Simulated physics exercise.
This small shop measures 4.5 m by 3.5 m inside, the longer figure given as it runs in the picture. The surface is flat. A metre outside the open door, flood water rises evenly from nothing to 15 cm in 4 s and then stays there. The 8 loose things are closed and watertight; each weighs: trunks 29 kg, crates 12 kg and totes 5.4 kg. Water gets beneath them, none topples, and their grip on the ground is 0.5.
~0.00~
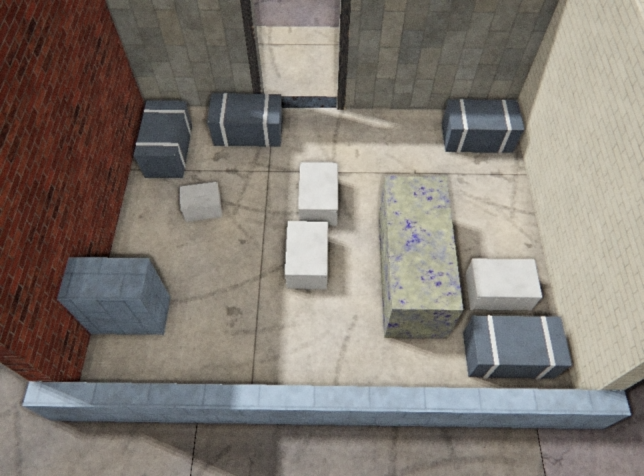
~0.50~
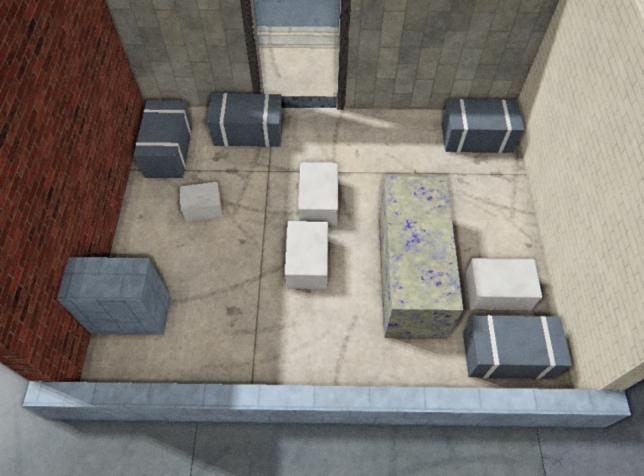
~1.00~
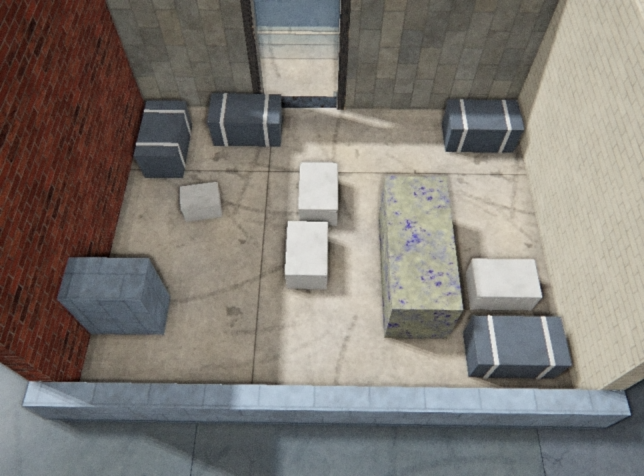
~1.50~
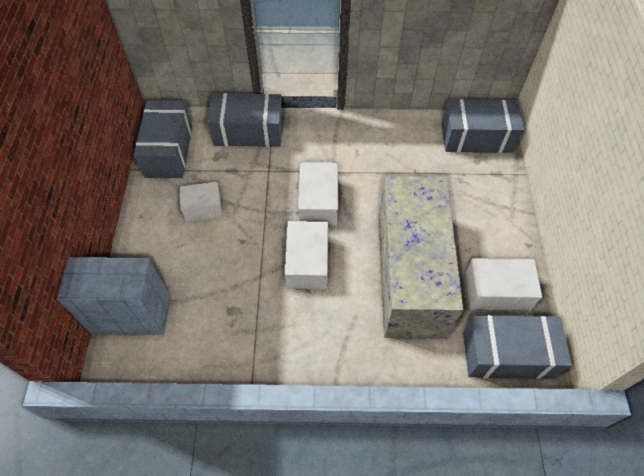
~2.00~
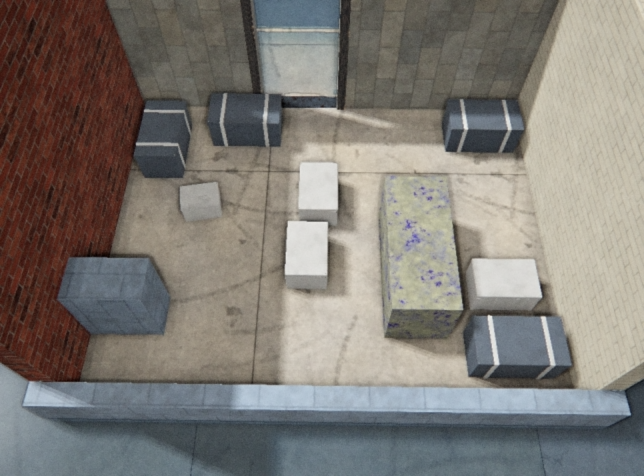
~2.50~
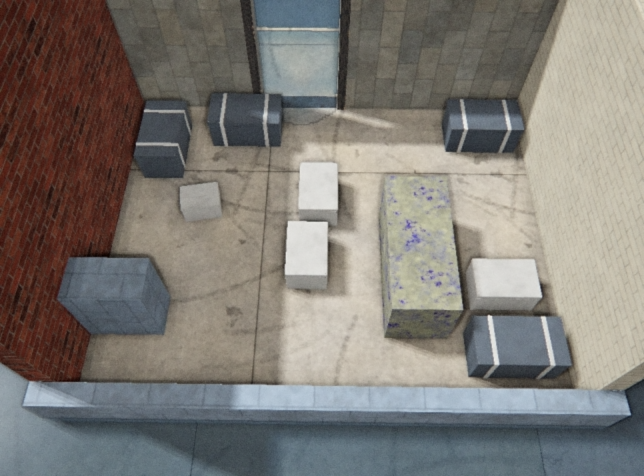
To begin with, dark strapped trunks, pale boxes, a blue-grey block and a speckled long block sit on a dry floor between brick walls, with dry paving outside the doorway. Bluish water then covers the ground outside, and lastly a small wet patch appears just inside the doorway; nothing shifts.
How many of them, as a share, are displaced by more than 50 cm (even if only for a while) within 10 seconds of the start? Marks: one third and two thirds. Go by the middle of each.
Share: Not even a third.
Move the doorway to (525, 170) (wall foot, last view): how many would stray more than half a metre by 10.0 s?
Then 1.
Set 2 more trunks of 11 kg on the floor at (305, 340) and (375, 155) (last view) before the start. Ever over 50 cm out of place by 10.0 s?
In that order: Less, past it.
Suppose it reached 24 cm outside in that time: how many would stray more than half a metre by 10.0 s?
Then 3.
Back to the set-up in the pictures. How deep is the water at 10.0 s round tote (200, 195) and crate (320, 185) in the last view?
About 3 and 3 cm.
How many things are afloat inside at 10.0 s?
At that moment 0.
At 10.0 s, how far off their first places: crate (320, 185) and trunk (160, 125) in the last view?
In turn: 10 cm, 0 cm.
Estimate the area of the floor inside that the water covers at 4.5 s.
Roughly 3.0 m2.
After 3.5 s 0 of 8 are over 50 cm from their spots; 0 afloat.
After 4.5 s 0 of 8 are over 50 cm from their spots; 0 afloat.
After 7.0 s 0 of 8 are over 50 cm from their spots; 0 afloat.
After 10.0 s 0 of 8 are over 50 cm from their spots, and 0 have been at some point; 0 afloat.
